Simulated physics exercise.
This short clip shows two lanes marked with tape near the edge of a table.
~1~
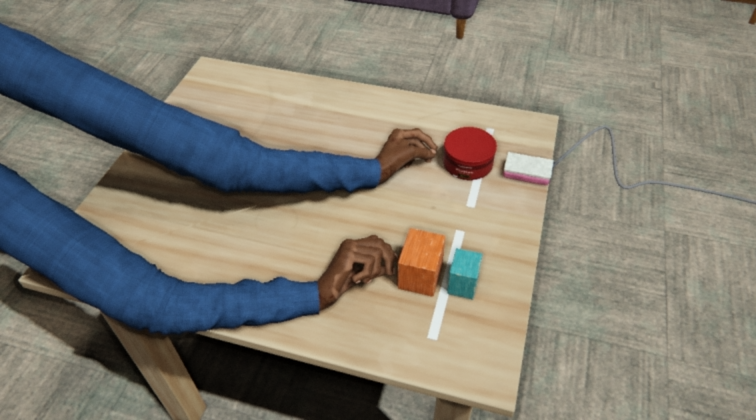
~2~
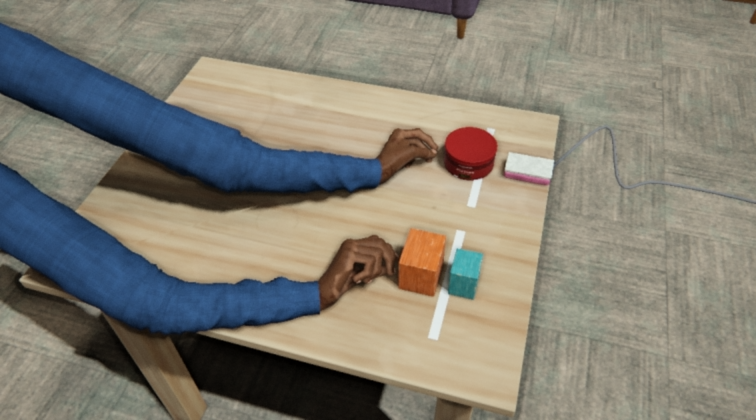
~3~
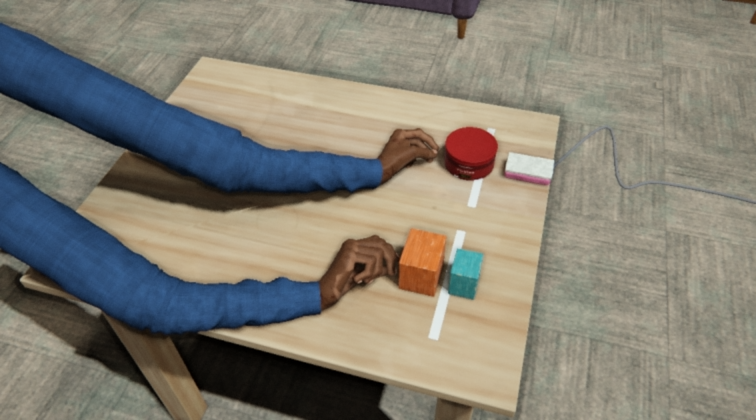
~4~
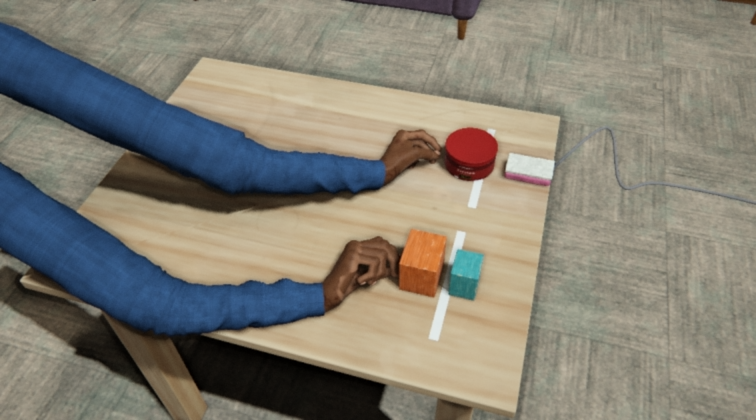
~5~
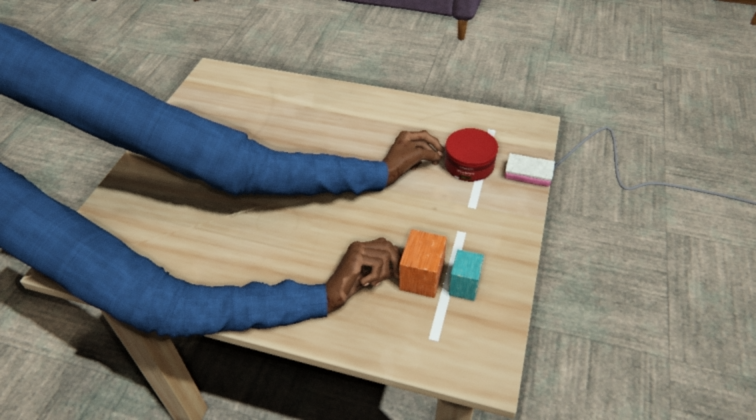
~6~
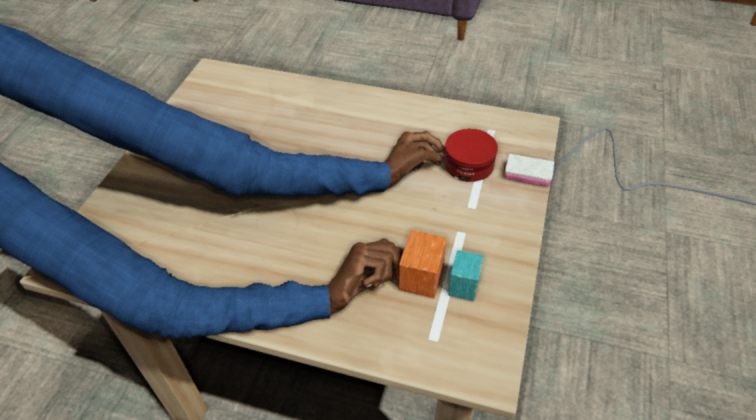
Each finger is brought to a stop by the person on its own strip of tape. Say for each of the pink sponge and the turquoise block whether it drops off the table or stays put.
Outcome - pink sponge: Drops off, turquoise block: Stays put.
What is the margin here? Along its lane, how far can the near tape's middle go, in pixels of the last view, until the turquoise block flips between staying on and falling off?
About 28 pixels to the right.
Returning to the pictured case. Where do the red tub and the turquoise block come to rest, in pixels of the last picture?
So the red tub finishes at (513, 163), and the turquoise block finishes at (505, 284).
Then, 1.36 s past the last view, pink sponge on its side near (561, 202); turquoise block travelled about its own width near (504, 284).
Then, 1.70 s past the last view, pink sponge come down near (540, 340); turquoise block travelled about its own width near (505, 284).
Then, 2.04 s past the last view, pink sponge come down near (555, 355); turquoise block travelled about its own width near (505, 284).
Finally, the pink sponge falls off the table, near (533, 375); the turquoise block remains on top, near (505, 284).
